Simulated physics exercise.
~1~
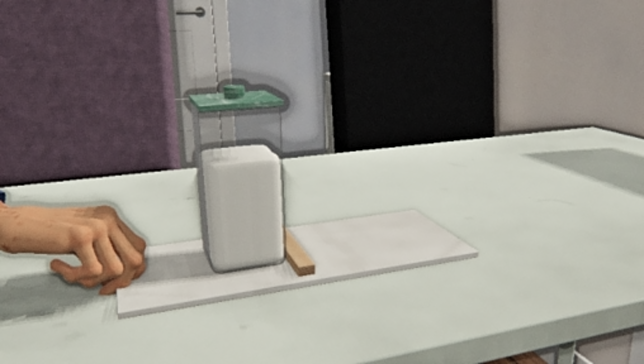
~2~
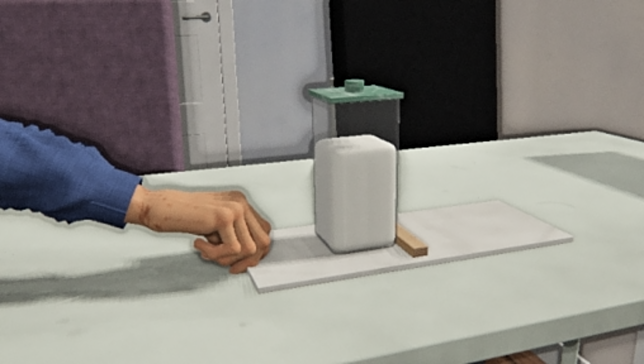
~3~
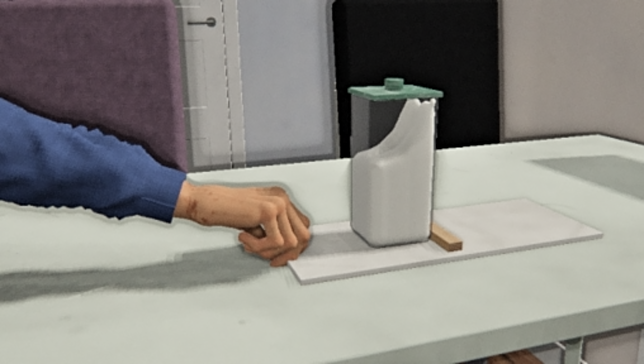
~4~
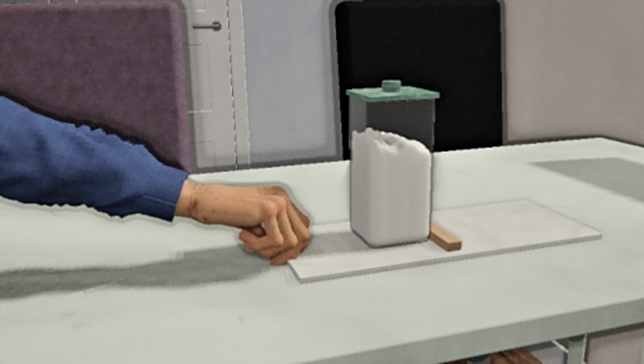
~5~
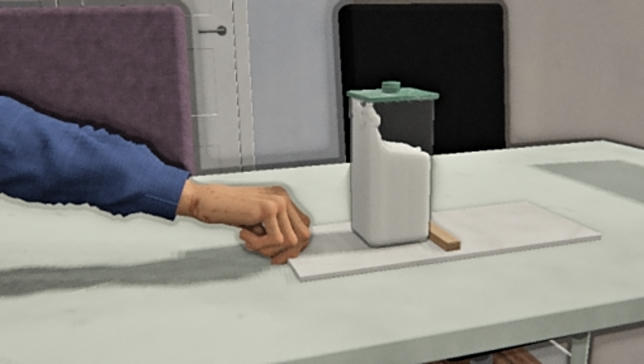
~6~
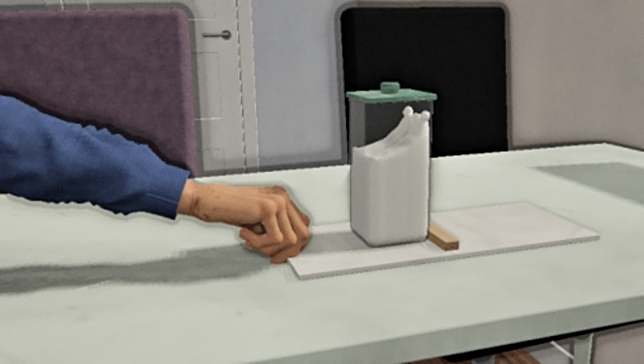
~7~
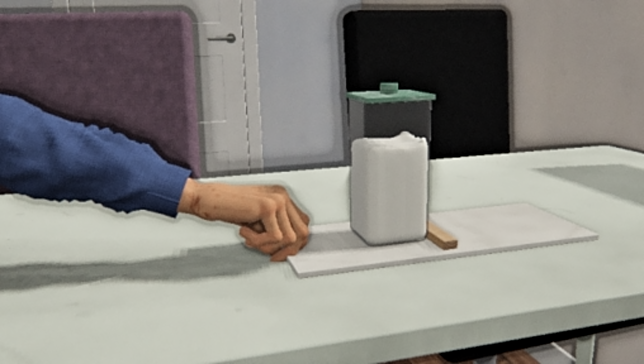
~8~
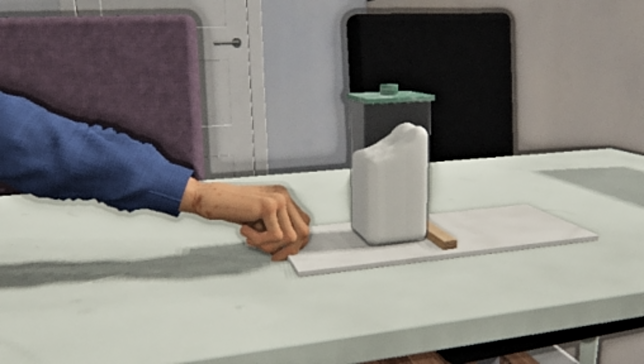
The clip shows a hand at the edge of a white board carrying a square, green-capped bottle of white liquid against a wooden batten. The board glides right along a table and stops; the liquid sloshes up the sides, then gradually calms as the bottle stays upright.
